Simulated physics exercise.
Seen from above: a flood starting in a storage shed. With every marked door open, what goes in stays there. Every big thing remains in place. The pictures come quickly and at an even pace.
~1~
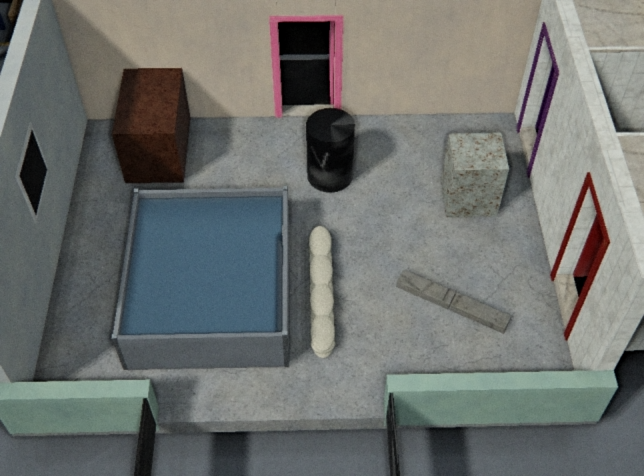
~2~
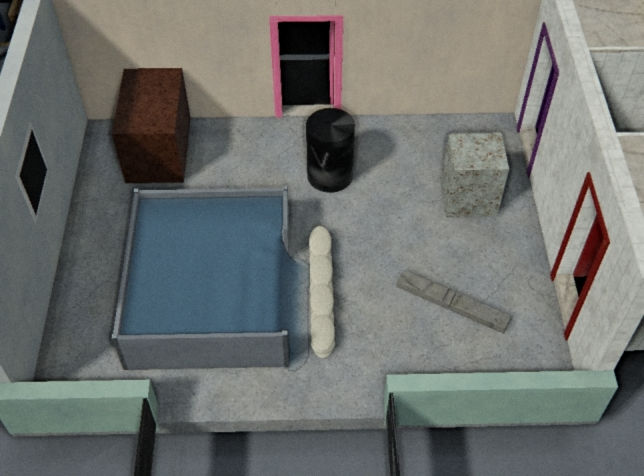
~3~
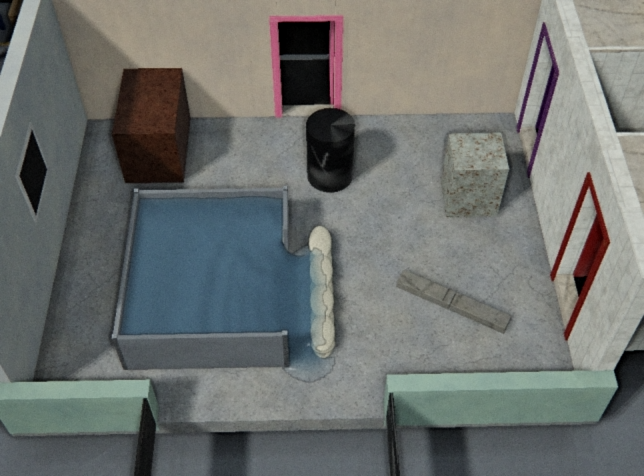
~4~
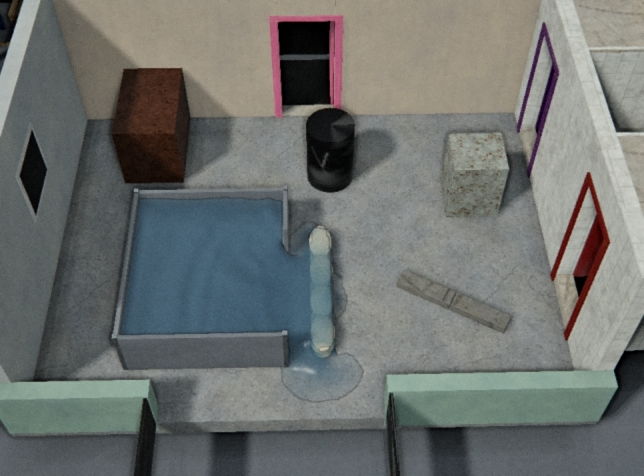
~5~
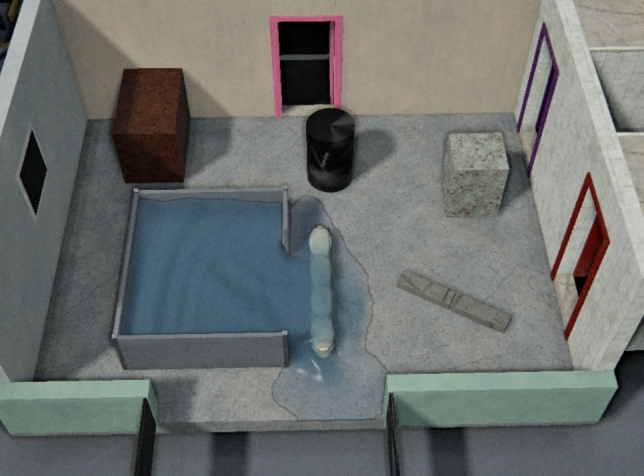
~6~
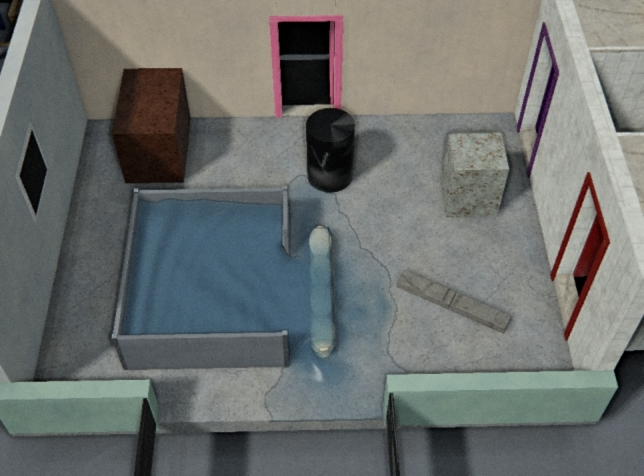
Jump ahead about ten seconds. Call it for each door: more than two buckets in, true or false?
Purple door false, red door false, pink door true.
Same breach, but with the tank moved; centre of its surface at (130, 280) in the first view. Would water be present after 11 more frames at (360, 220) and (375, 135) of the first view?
Soaked, spared.
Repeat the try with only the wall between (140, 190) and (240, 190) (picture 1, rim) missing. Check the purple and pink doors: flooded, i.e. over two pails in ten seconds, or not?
Purple tops the threshold and pink tops the threshold.
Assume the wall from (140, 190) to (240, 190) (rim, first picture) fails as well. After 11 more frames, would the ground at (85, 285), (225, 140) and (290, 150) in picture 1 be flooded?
Sequence of results: Reached by the flood, reached by the flood, reached by the flood.
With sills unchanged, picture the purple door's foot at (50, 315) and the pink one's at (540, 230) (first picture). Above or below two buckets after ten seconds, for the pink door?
One by one: The pink one goes over.
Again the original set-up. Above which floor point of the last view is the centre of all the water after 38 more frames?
At roughly (302, 257).
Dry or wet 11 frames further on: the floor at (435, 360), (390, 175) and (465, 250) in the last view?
Point by point: Inundated, inundated, inundated.
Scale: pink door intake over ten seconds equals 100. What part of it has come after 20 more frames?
Share at that point: Close to 30 in a hundred.
A moment on, water covers 35 % of the floor; the purple door not reached, the red door not reached, the pink door not reached.
Next, water covers 50 % of the floor; the purple door not reached, the red door not reached, the pink door under two buckets in.
Then, water covers 55 % of the floor; the purple door wet at the sill, nothing in, the red door wet at the sill, nothing in, the pink door over two buckets in.
Later, water covers 75 % of the floor; the purple door wet at the sill, nothing in, the red door wet at the sill, nothing in, the pink door over two buckets in.
In the end, water covers 80 % of the floor; the purple door wet at the sill, nothing in, the red door wet at the sill, nothing in, the pink door far over two buckets in.
